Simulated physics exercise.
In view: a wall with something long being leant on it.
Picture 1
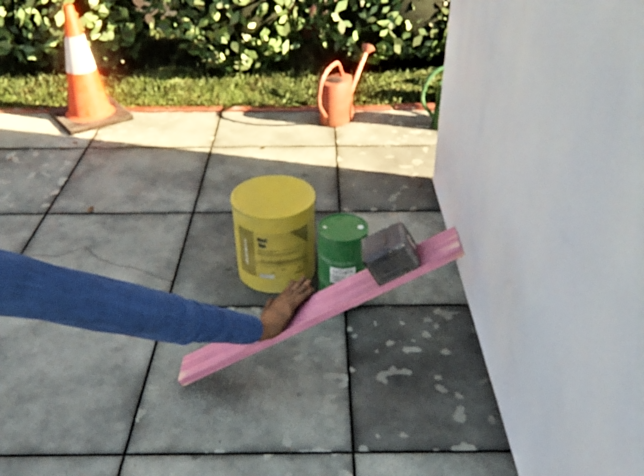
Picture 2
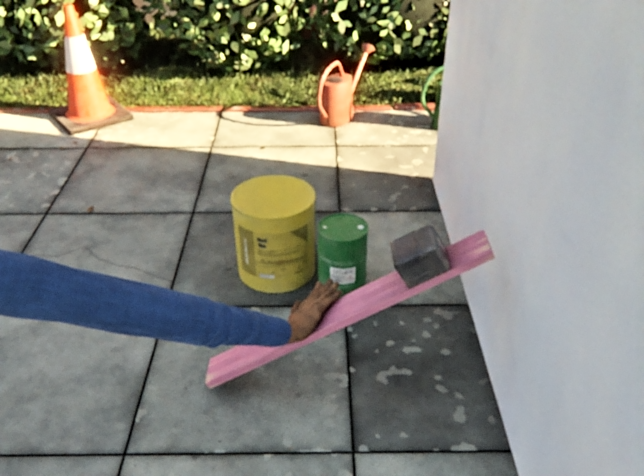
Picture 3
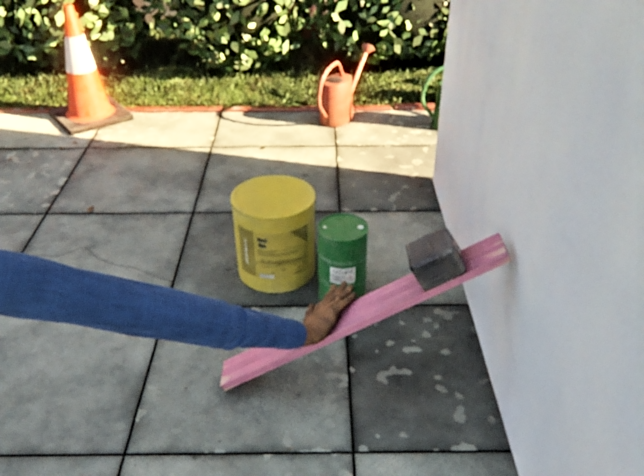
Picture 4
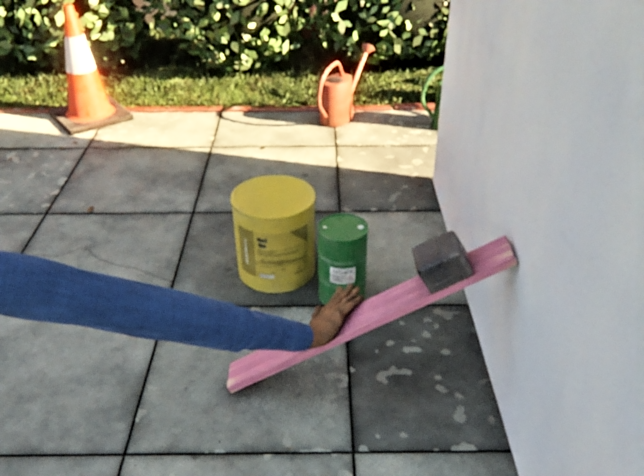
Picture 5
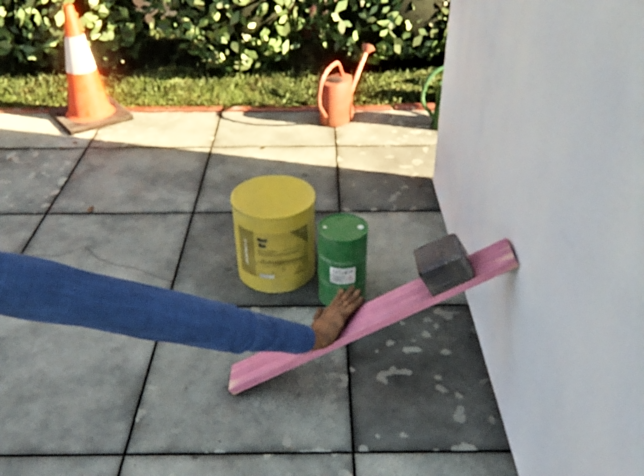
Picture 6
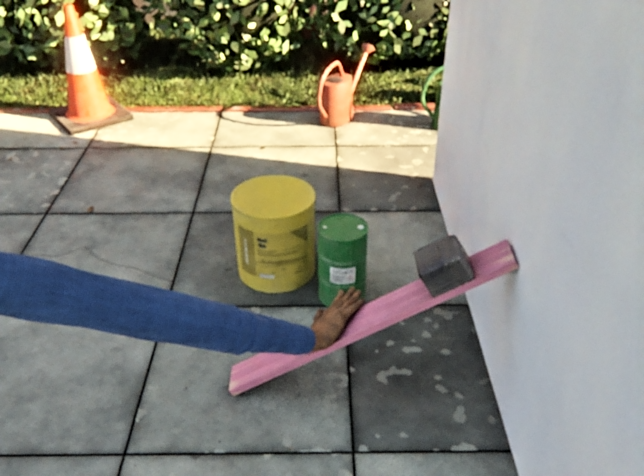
A pink plank with a grey block on it moves right, guided by a hand in a blue sleeve, until its upper end meets the pale wall; the hand then stays on it beside the green canister and yellow bucket.
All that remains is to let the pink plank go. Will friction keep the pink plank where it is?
The plank gives way.
Then, 0.30 s past the last view, pink plank leaning 13° more than when let go near (349, 345).
Then, 0.50 s past the last view, pink plank leaning 30° more than when let go near (338, 364).
Then, 0.70 s past the last view, pink plank leaning 31° more than when let go near (338, 381).
Finally, moved from the start, pink plank; the other 2 still in place. Final places as the last picture's camera would see them, pink plank near (338, 380). The plank slides down.
